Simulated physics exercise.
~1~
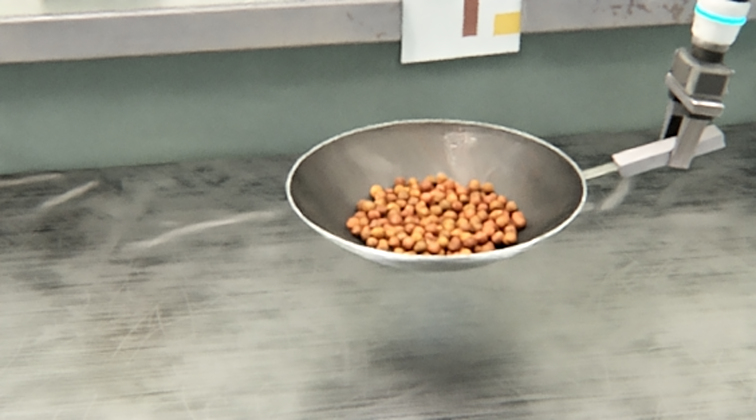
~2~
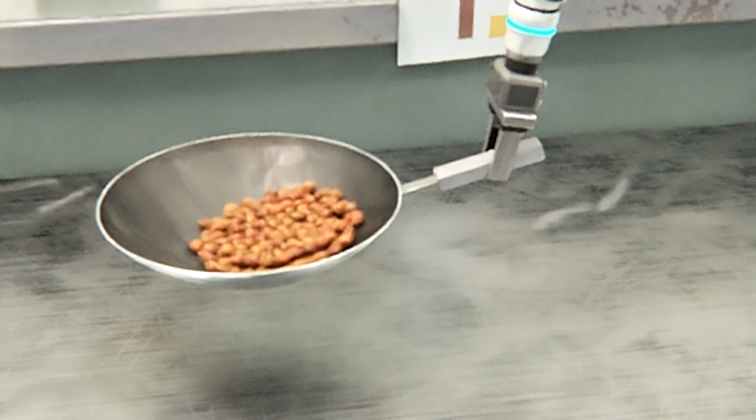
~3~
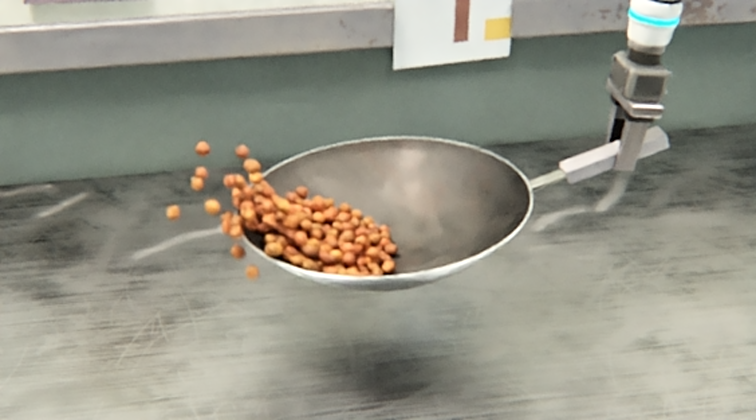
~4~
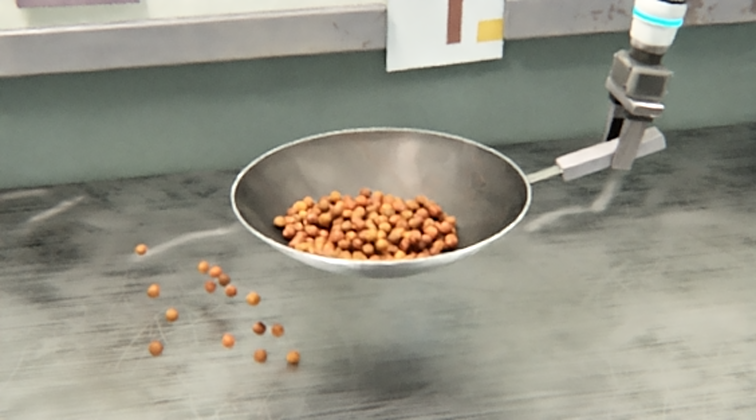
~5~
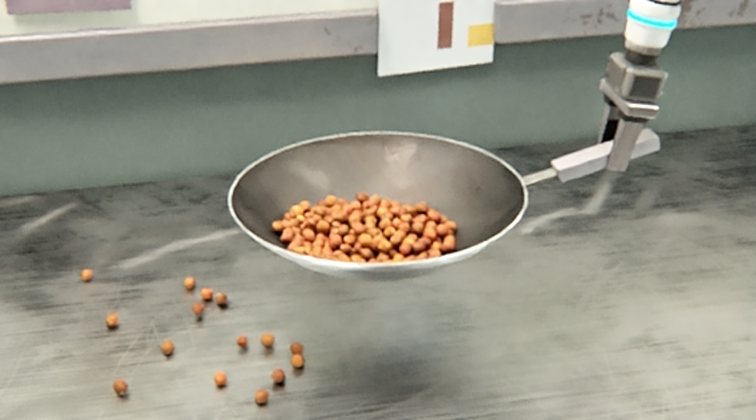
In this clip, a robotic arm moves a wok of hazelnuts left above a grey table, then back right, sending some nuts over the left rim. The spilled nuts scatter across the table, while most remain in the wok, which ends level and still.
